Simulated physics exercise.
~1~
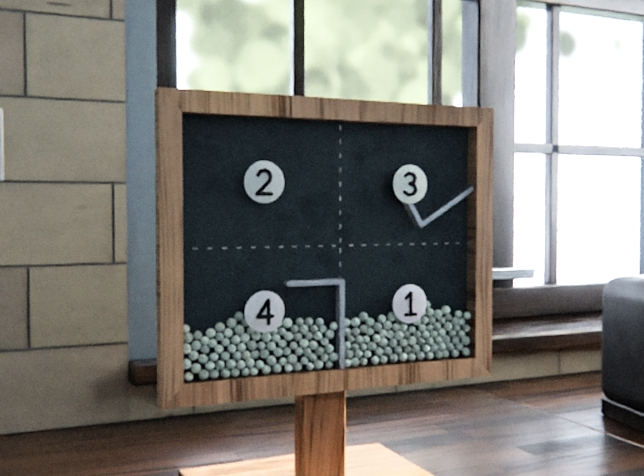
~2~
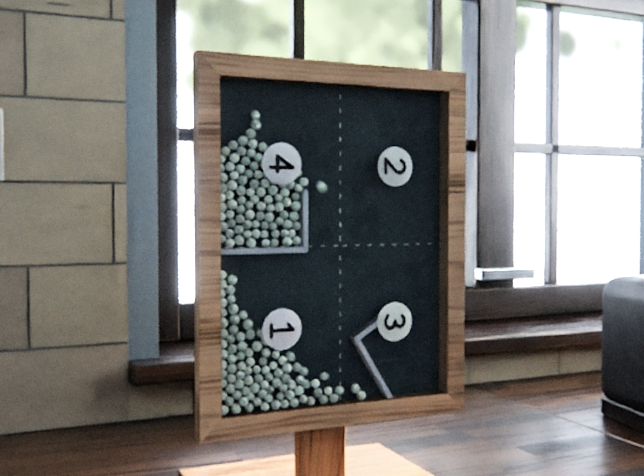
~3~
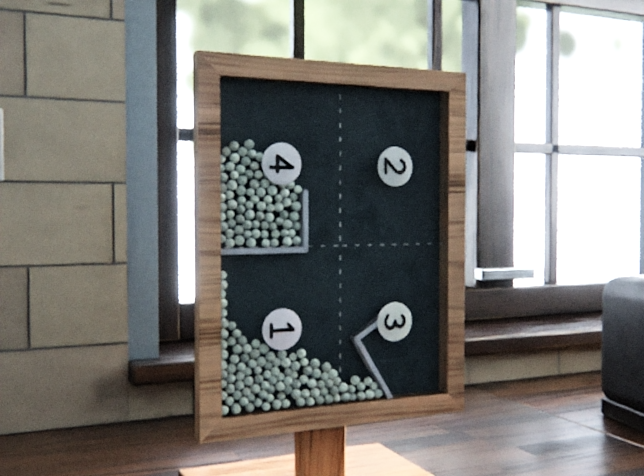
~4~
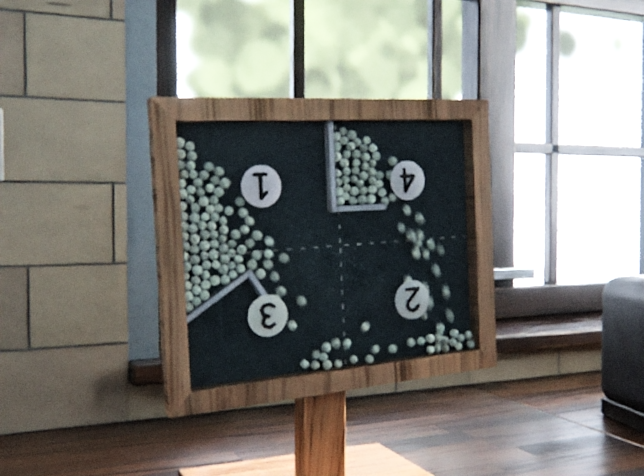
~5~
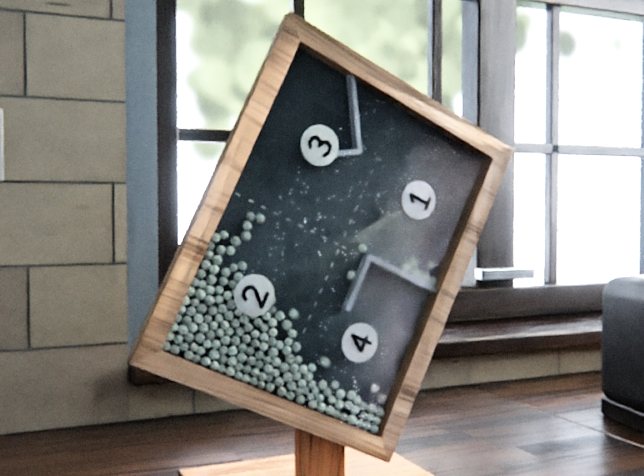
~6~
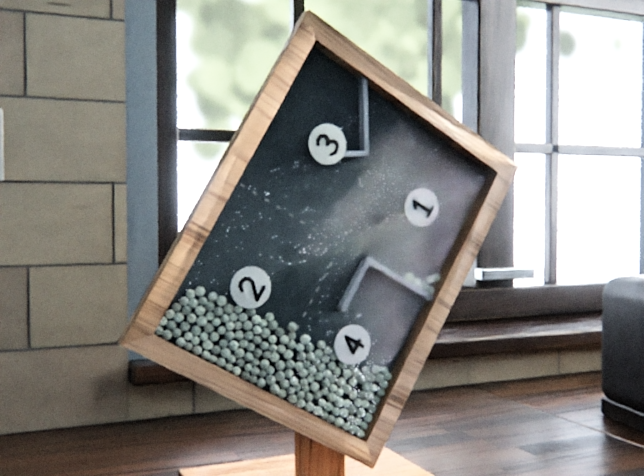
In this clip, an upright wooden-framed case of small pale green balls turns clockwise a quarter turn, pauses, then rotates on past upside down, the balls spilling around its angled ledges, until it rests tilted with them heaped along the bottom beside numbers two and four.
